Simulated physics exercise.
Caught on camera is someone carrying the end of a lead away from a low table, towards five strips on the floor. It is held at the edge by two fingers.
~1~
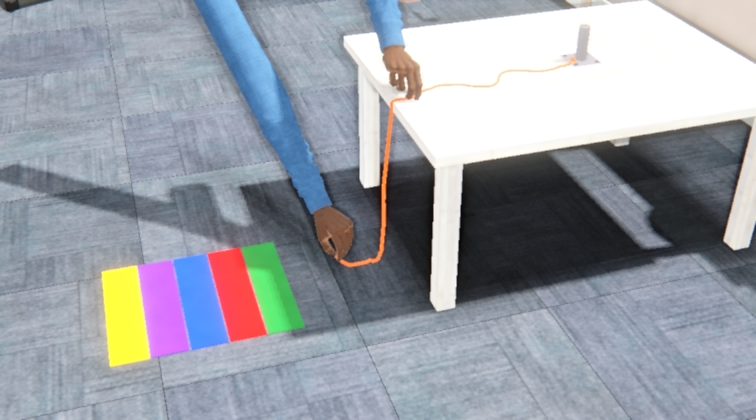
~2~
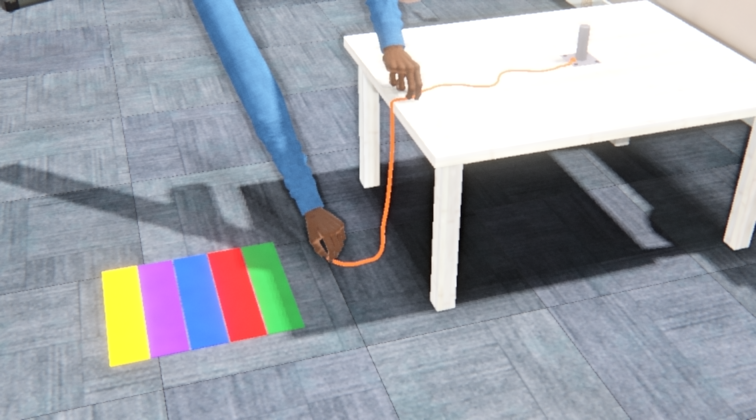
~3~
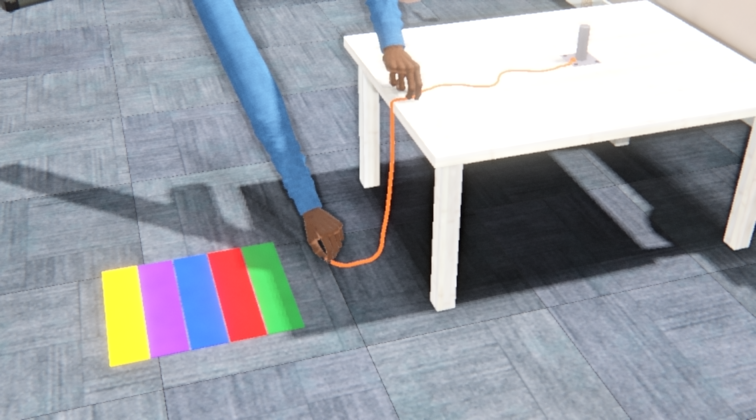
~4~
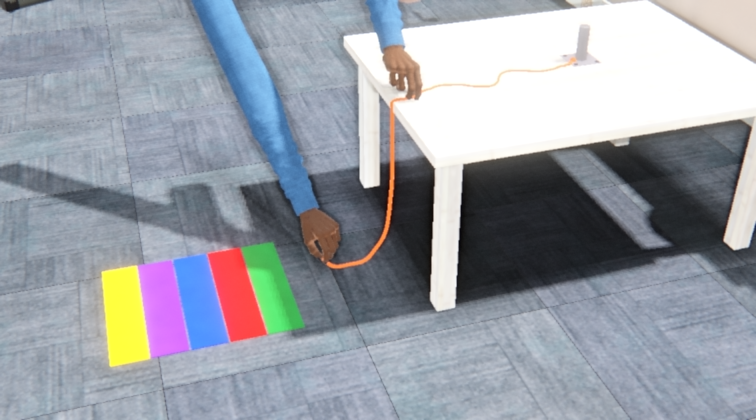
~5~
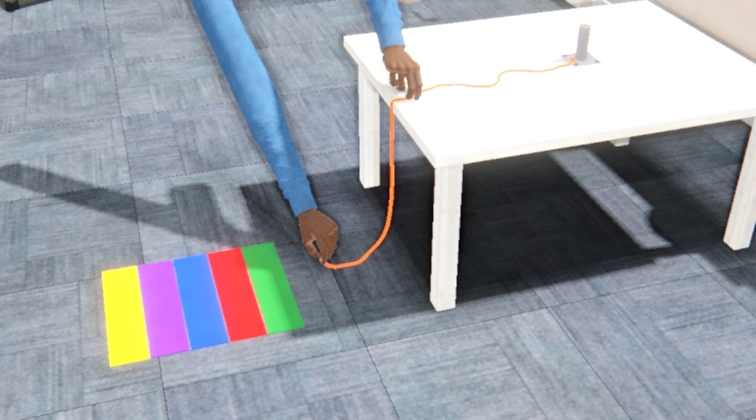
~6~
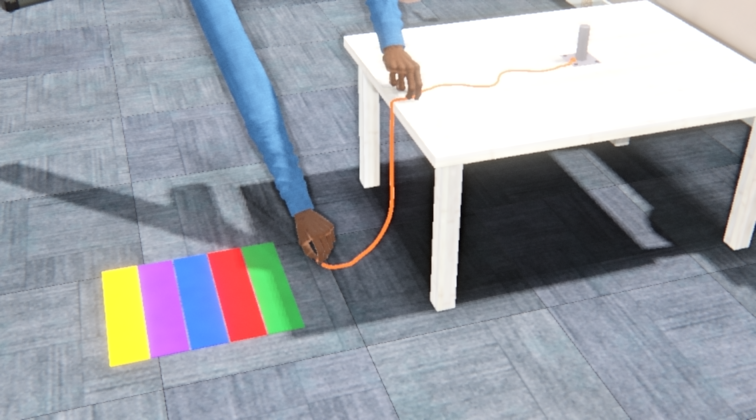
A hand holding an orange cord moves slightly left near five coloured strips on the floor.
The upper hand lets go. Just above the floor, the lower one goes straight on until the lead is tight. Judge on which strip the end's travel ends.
Its travel ends on the blue strip.
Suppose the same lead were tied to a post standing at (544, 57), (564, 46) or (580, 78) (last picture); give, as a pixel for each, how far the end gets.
Try by try: (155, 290), (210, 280) and (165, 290).
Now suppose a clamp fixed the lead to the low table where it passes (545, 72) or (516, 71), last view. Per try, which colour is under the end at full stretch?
The first attempt gives blue; the other gives blue.
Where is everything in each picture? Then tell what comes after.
End (337, 257); green (281, 313); red (244, 321); blue (206, 328); purple (167, 336); yellow (128, 344), in the first frame.
End (328, 259); lead through (554, 69) (498, 80) (436, 87) (392, 121) (389, 187) (382, 248), in the second frame.
End (326, 259), in the third frame.
End (323, 259); lead through (554, 69) (498, 80) (436, 87) (392, 121) (391, 187) (376, 248), in the fourth frame.
End (321, 260), in the fifth frame.
End (318, 260); lead through (554, 69) (498, 80) (436, 87) (392, 121) (392, 187) (372, 247), in the sixth frame.
Soon after, end near (246, 274); over red.
Then, end near (213, 280); over blue.
At full stretch, end near (194, 283); over blue. It halts on the blue strip.
